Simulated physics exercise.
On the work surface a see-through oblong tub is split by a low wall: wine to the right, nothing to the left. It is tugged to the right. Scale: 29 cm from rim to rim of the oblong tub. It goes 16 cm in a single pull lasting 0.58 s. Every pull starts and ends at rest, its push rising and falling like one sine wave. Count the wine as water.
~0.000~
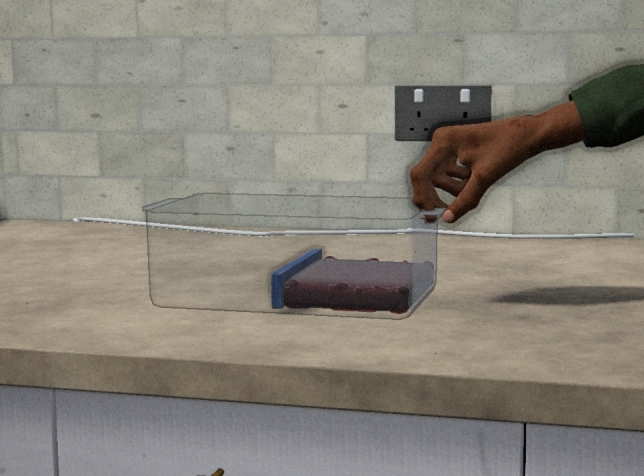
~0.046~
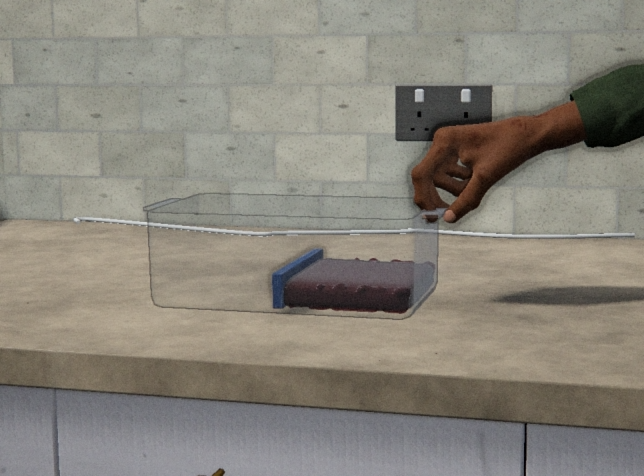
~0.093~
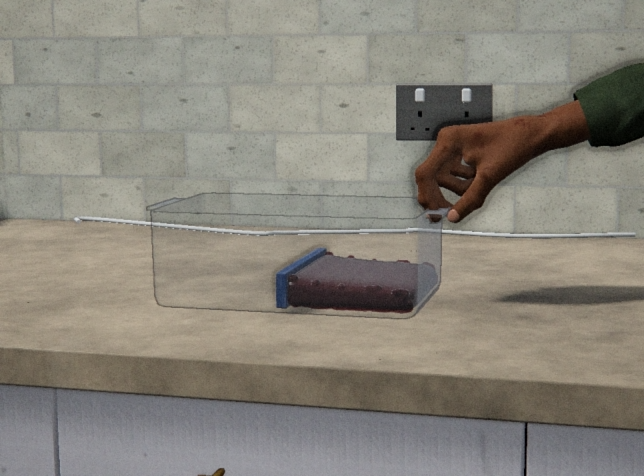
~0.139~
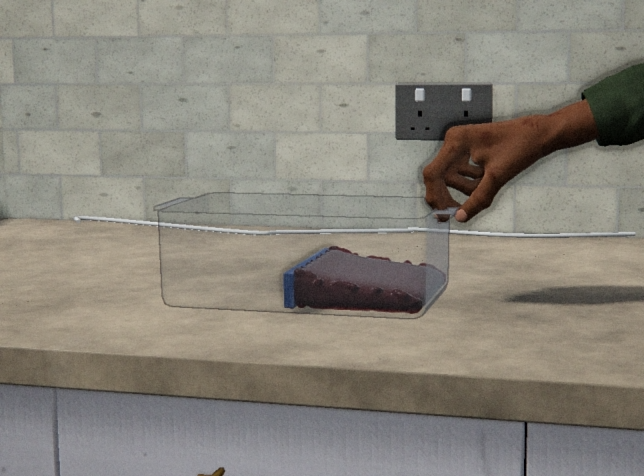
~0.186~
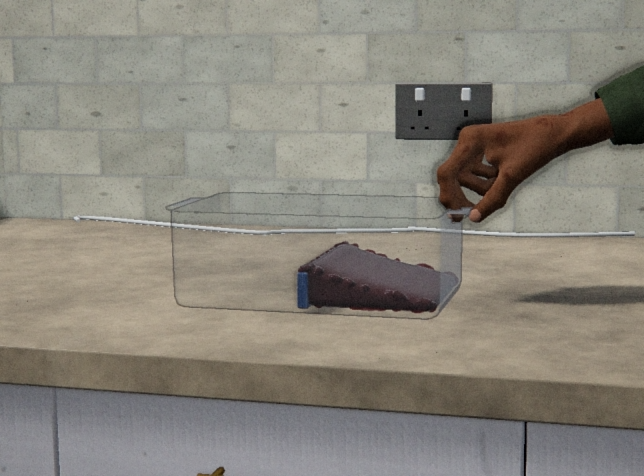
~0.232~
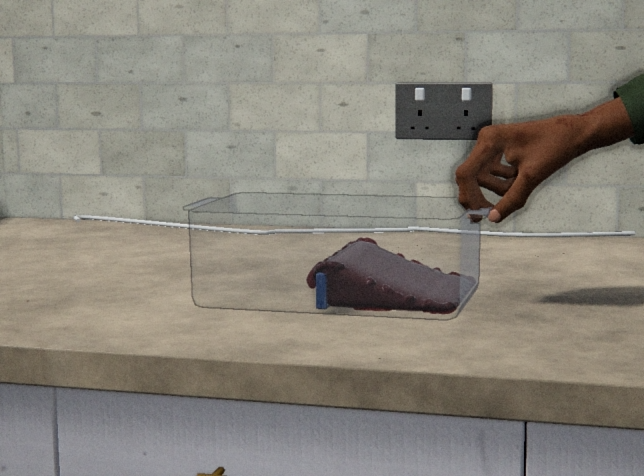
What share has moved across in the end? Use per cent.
About 25 per cent.
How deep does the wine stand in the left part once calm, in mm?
About 8 mm.
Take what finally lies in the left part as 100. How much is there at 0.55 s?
About 50 per cent.
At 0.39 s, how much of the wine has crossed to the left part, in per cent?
Near 12 in a hundred.
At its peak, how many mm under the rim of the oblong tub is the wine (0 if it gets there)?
About 15 mm.
Then, 0.39 s in, it has gone 13 cm; 12 per cent is on the left side and 0 is out of the oblong tub.
Then, 0.55 s in, it has gone 16 cm; 12 per cent is on the left side and 0 is out of the oblong tub.
Then, 0.71 s in, it has gone 16 cm; 12 per cent is on the left side and 0 is out of the oblong tub.
Then, 0.87 s in, it has gone 16 cm; 22 per cent is on the left side and 0 is out of the oblong tub.
Finally, 25 per cent is on the left side and 0 is out of the oblong tub.
